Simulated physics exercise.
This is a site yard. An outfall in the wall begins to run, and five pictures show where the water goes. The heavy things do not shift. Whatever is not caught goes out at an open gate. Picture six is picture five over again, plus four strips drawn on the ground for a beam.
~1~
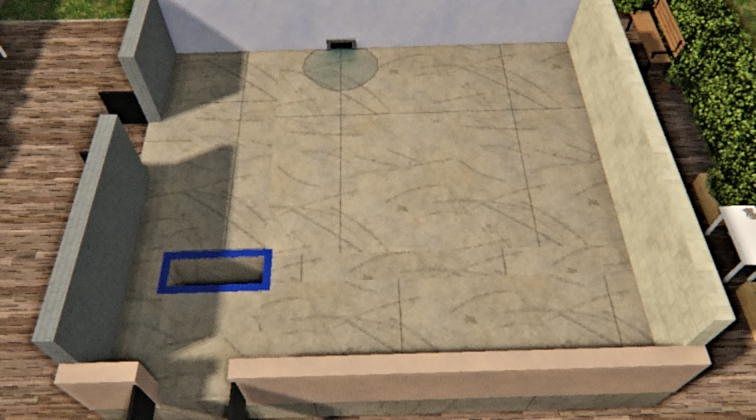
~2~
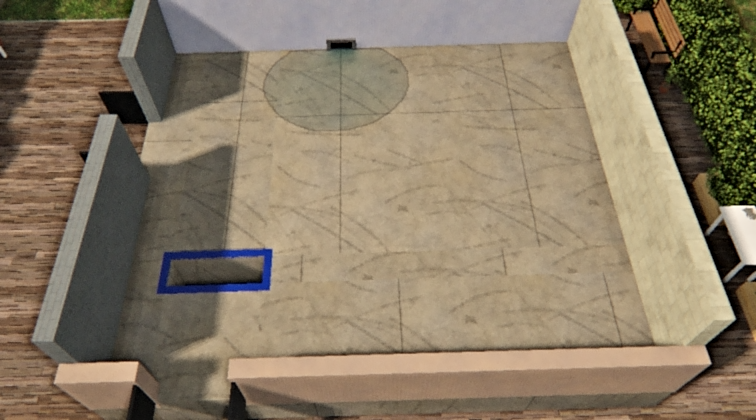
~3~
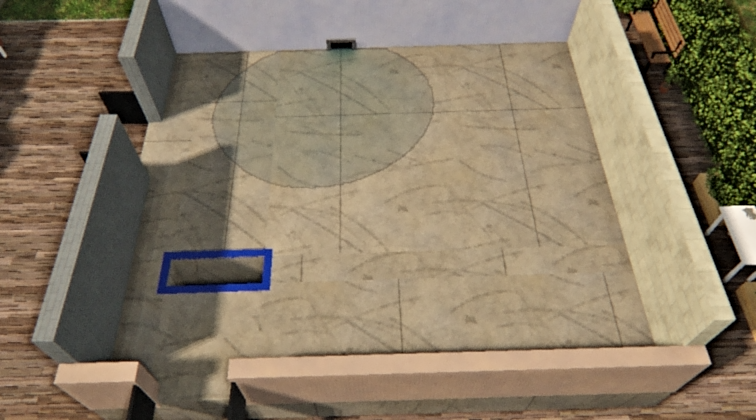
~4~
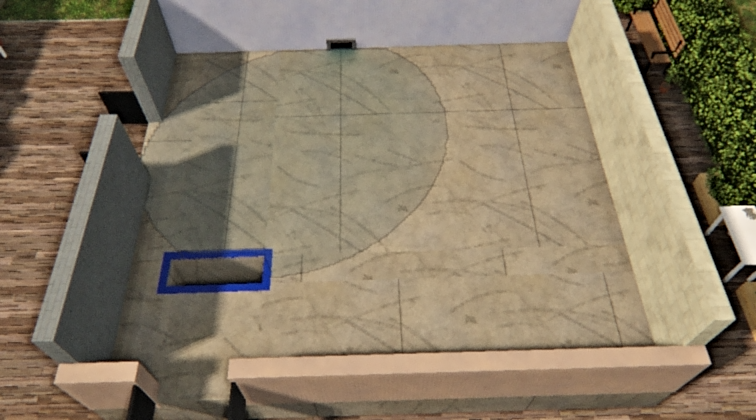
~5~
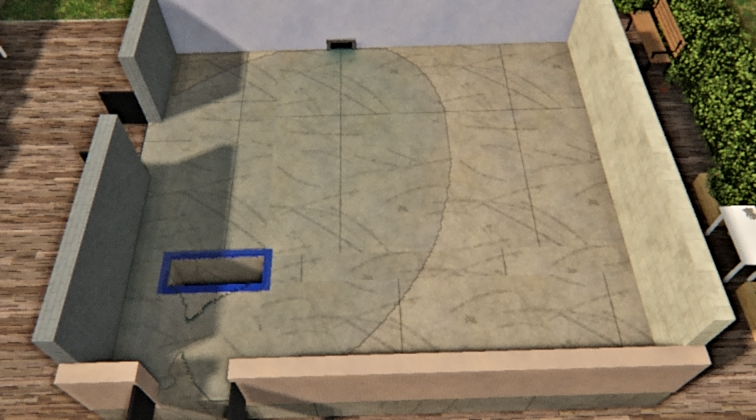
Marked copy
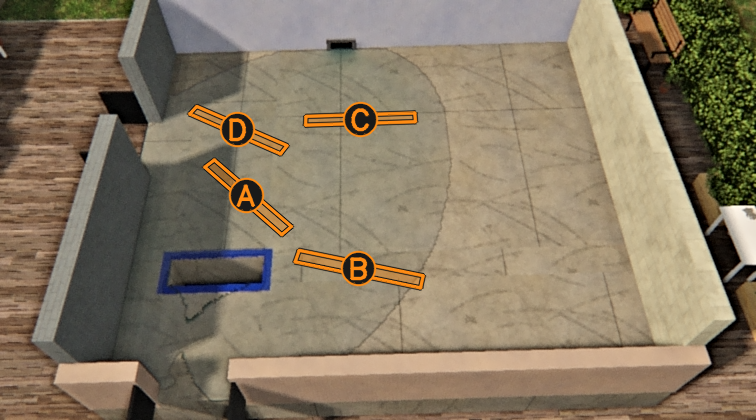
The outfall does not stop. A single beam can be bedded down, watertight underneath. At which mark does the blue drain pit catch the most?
B is best.
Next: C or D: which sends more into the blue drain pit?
Place D.
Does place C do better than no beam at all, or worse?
It is worse.
On the marked copy, A from (209, 163) to (286, 230); B from (297, 256) to (421, 281); C from (305, 120) to (415, 117); D from (193, 110) to (283, 149).
Choosing A, about 25 % of the stream runs into the blue drain pit, about 75 % out by the gates.
Choosing B, about 57 % of the stream runs into the blue drain pit, about 43 % out by the gates.
Choosing C, about 25 % of the stream runs into the blue drain pit, about 75 % out by the gates.
Choosing D, about 42 % of the stream runs into the blue drain pit, about 58 % out by the gates.
